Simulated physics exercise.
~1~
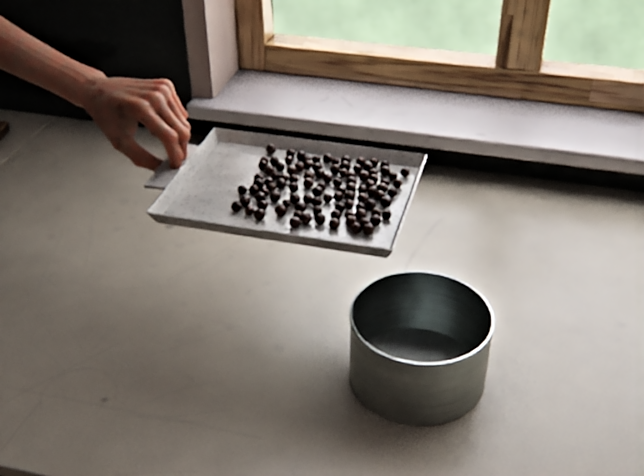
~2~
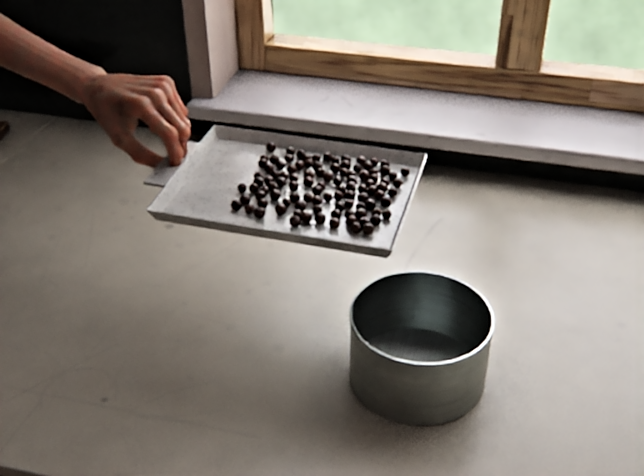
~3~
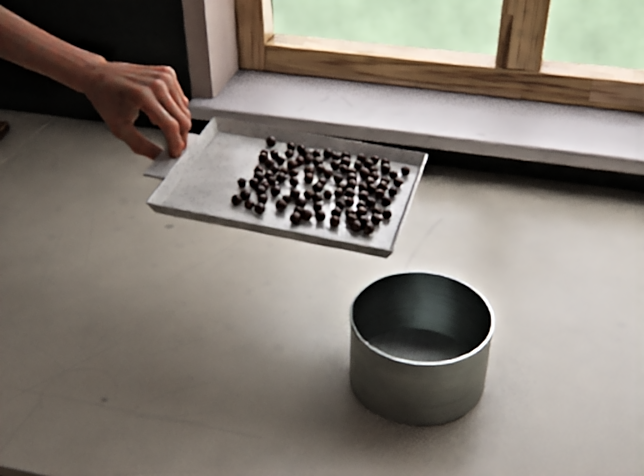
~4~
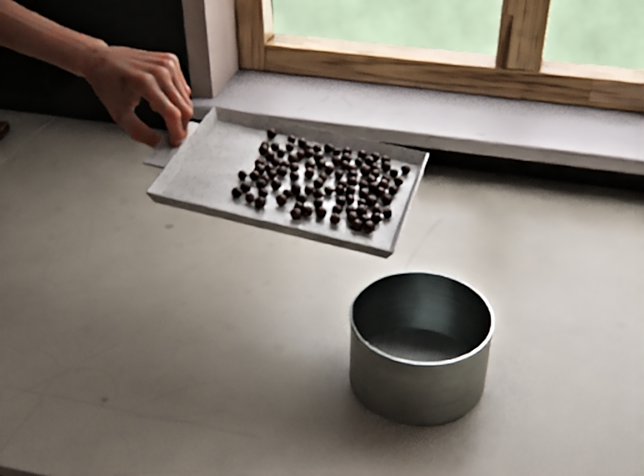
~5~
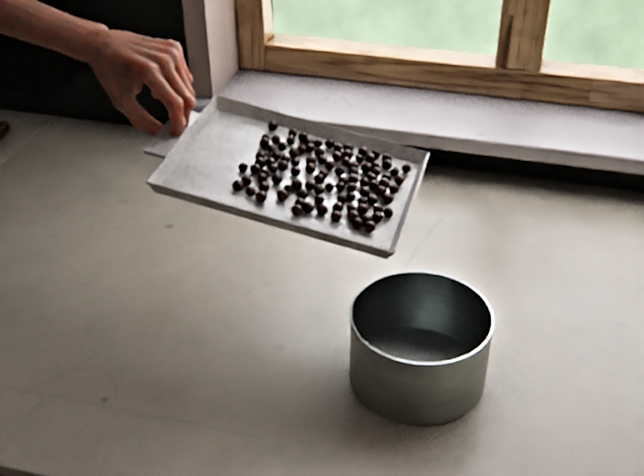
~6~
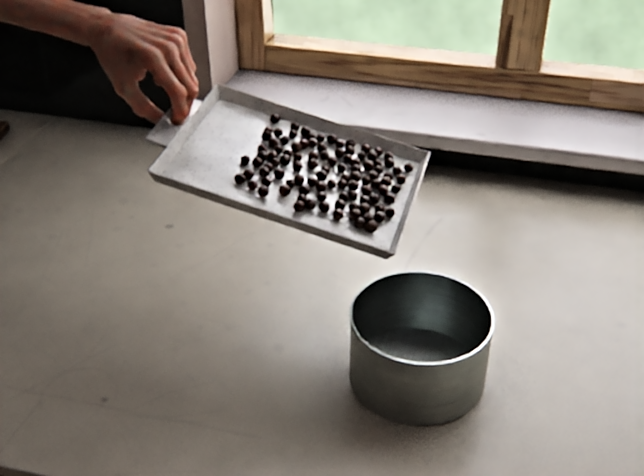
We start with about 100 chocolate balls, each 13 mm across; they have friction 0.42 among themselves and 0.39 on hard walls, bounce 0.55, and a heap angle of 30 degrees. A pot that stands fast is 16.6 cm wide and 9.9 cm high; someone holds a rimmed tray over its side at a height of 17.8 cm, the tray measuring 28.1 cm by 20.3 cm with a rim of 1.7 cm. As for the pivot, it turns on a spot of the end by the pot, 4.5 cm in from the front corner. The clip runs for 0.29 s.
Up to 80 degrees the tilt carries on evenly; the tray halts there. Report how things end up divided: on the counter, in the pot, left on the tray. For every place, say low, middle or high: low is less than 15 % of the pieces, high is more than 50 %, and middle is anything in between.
Here is the split: Counter: Middle; pot: High; tray: Low.
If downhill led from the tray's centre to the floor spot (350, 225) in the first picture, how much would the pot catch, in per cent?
About 100 per cent.
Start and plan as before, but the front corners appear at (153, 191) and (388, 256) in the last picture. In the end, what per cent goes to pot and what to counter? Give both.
The pot gets 80 and the counter 20.
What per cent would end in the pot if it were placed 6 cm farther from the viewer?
Estimated share: Around 85 in a hundred.
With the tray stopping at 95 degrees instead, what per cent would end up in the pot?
You'd end up with some 70 % in the pot.
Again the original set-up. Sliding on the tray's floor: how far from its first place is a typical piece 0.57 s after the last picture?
Displacement on the tray: Roughly 7 cm.
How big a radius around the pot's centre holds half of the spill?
20 cm.
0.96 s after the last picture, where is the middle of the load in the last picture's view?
At about (406, 197).
Then, 0.57 s after the last picture, tilt 44 degrees; the tray holds 100 %, the pot 0 %.
Then, 0.96 s after the last picture, tilt 66 degrees; the tray holds 95 %, the pot 0 %.
Then, 1.43 s after the last picture, tilt 80 degrees; the tray holds 0 %, the pot 65 %.
In the end, counter 30 %, pot 70 %, tray 0 %.
